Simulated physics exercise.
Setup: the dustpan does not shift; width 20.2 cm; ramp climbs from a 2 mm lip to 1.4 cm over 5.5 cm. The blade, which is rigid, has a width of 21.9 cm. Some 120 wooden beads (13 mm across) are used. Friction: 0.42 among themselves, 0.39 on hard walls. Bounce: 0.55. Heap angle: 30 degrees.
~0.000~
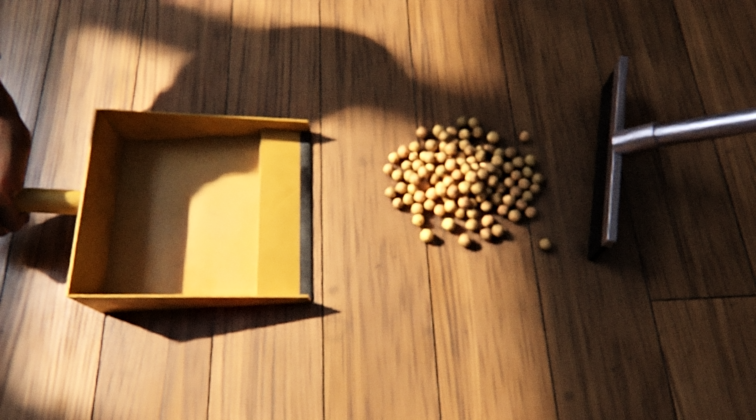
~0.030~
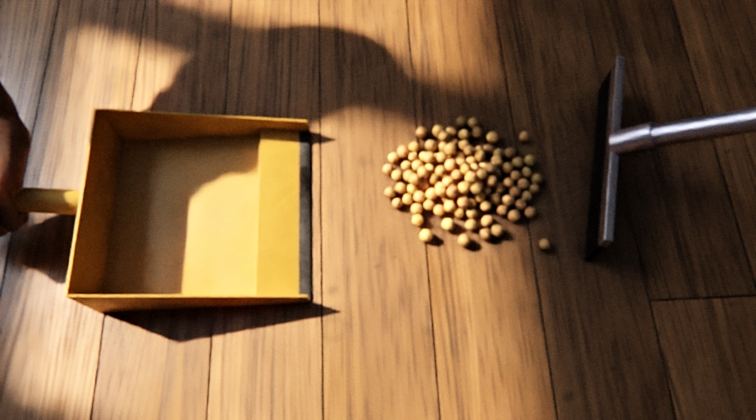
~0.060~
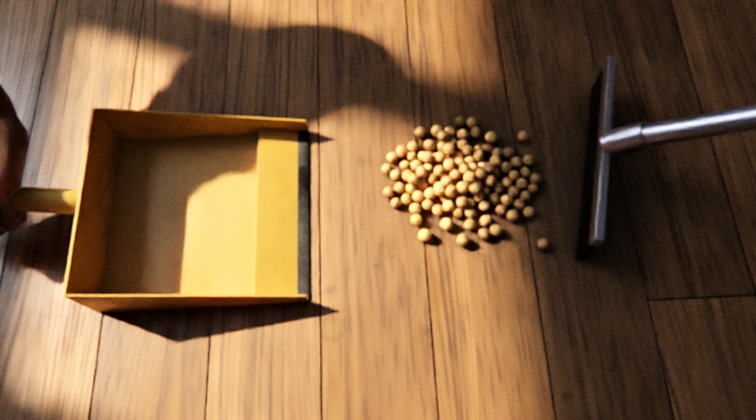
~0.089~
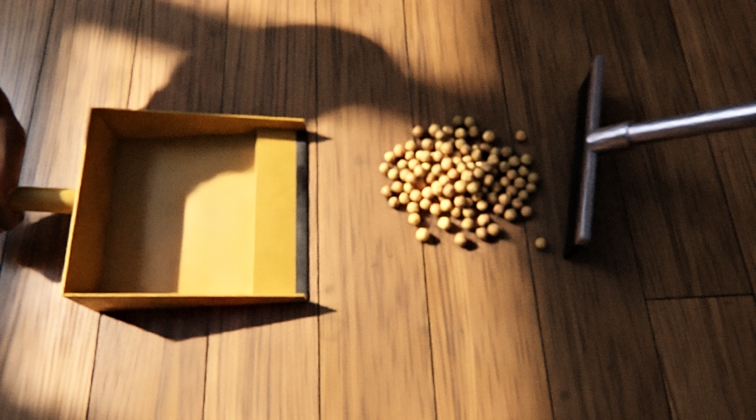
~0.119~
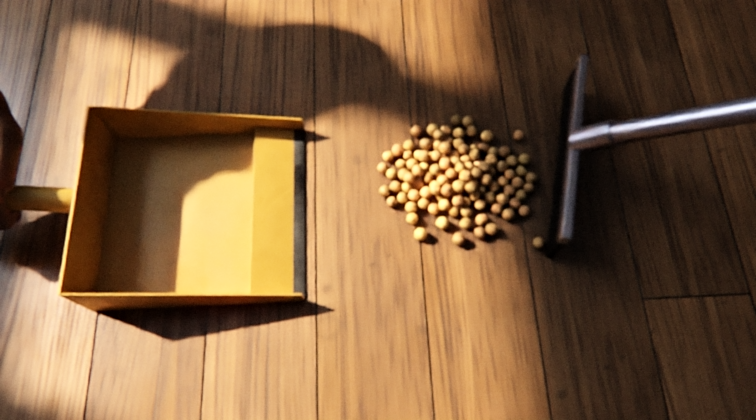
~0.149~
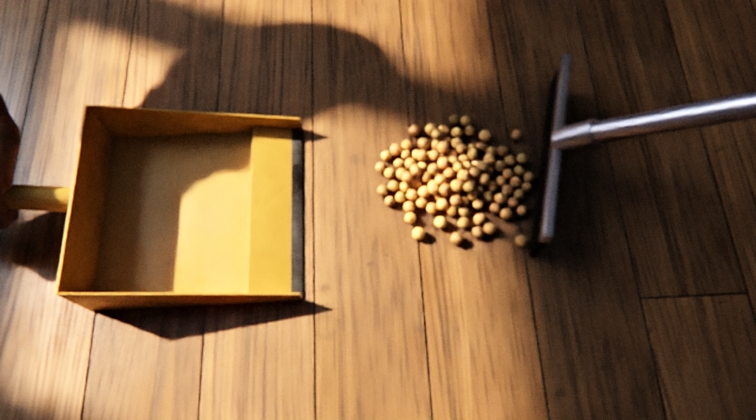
On a wooden floor, a metal-handled blade slides left to the edge of piled wooden beads.
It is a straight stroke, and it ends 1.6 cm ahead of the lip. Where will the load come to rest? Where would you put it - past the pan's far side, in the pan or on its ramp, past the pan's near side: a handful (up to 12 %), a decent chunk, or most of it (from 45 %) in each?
I'd say far side: A decent chunk, pan: A decent chunk, near side: A handful.
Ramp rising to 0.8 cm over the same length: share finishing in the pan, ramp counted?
Close to 35 per cent then.
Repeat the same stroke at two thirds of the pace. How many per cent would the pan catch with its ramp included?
Then about 30 per cent.
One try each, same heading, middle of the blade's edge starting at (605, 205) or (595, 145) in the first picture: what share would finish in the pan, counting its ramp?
Around 15 percent, then around 30 percent.
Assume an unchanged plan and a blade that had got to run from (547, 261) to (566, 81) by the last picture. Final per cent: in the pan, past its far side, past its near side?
Per cent by place - pan 10, far side 25, near side 5.
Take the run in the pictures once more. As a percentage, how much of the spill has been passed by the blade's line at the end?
About 5 percent.
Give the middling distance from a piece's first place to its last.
About 18 cm.
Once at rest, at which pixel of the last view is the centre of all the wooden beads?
Somewhere around (302, 154) in the final frame.
Then, at 0.37 s, middle of the blade 16 cm from the lip; 0 % over the lip, far side 15 %, near side 0 %.
After 0.51 s, middle of the blade 8 cm from the lip; 0 % over the lip, far side 25 %, near side 0 %.
After 0.79 s, middle of the blade 4 cm from the lip; 30 % over the lip, far side 30 %, near side 0 %.
By 1.6 s all is still; far side 30 %, pan 30 %, near side 0 %, in front of the lip or behind the blade 40 %.
